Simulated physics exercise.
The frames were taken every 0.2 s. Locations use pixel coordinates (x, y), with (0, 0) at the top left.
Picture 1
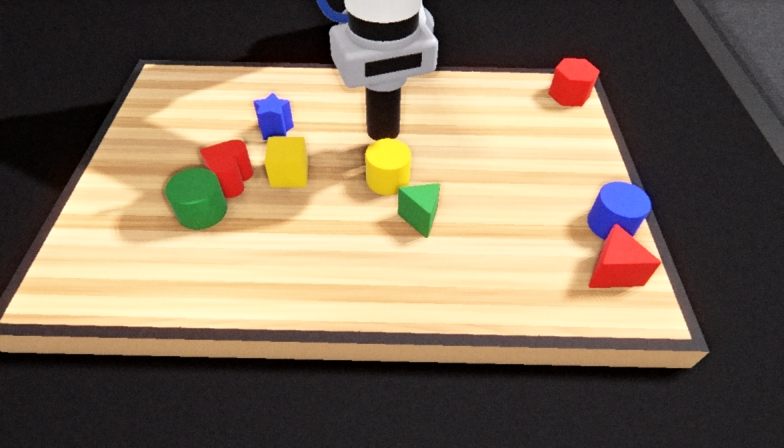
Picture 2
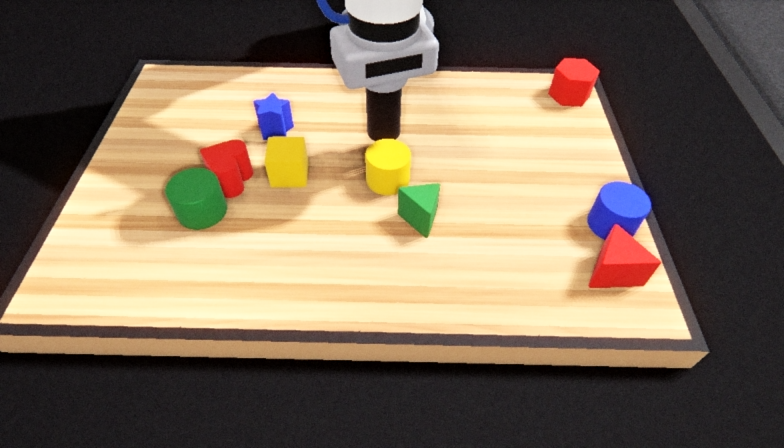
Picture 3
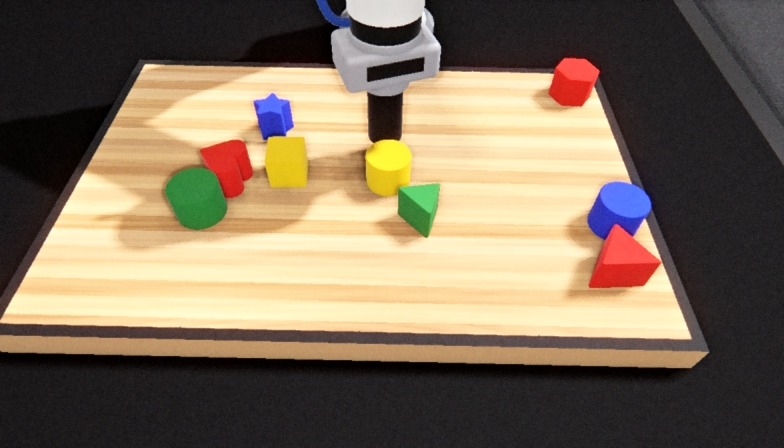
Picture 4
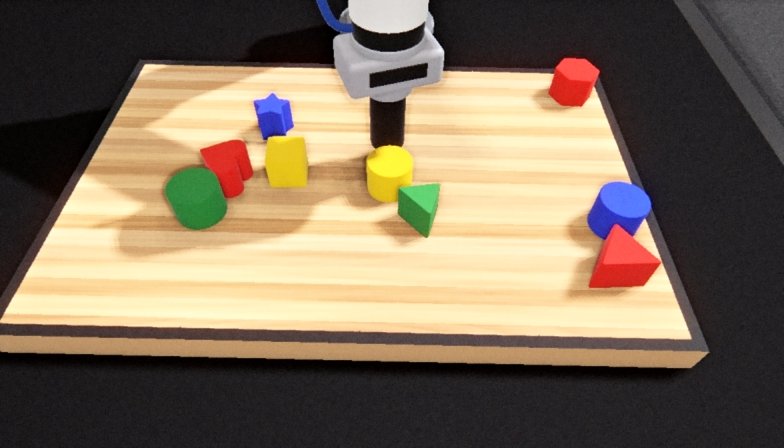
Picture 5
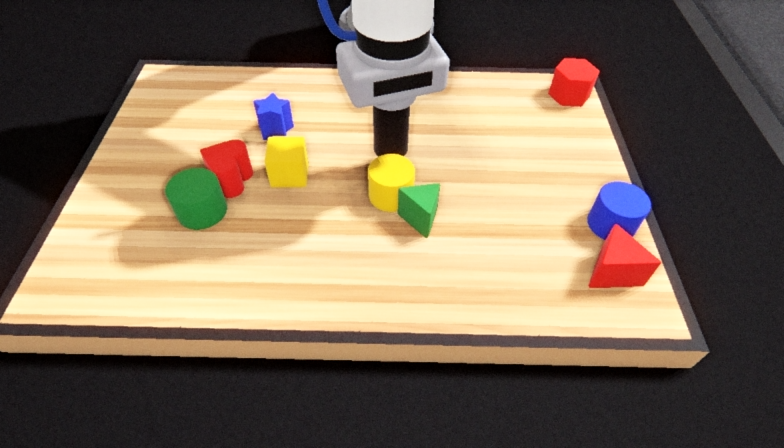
On a wooden board scattered with colored blocks, a robot arm's black peg barely moved at first, then nudged the yellow disc a short way toward the viewer, close against the green triangular piece.
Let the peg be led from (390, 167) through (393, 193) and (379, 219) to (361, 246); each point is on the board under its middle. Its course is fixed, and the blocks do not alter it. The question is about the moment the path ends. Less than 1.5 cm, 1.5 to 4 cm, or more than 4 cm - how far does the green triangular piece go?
The best fit is 1.5 to 4 cm.
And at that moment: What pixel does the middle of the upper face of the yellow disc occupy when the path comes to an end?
My prediction: (378, 255).
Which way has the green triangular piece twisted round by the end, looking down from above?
Spins counterclockwise.
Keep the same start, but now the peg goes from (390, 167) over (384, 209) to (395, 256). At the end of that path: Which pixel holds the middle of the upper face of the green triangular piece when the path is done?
It comes to (428, 210).
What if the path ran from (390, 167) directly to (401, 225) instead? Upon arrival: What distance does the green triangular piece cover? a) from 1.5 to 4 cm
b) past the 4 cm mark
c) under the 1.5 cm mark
Letter a.
The first path, step by step. One third of the way, peg at (393, 175); yellow disc at (389, 198); green triangular piece at (427, 209), turned 70° anticlockwise.
Two thirds of the way, peg at (378, 202); yellow disc at (382, 228); green triangular piece at (427, 210), turned 75° anticlockwise.
At the end, peg at (360, 229); yellow disc at (378, 255); green triangular piece at (427, 210), turned 75° anticlockwise.
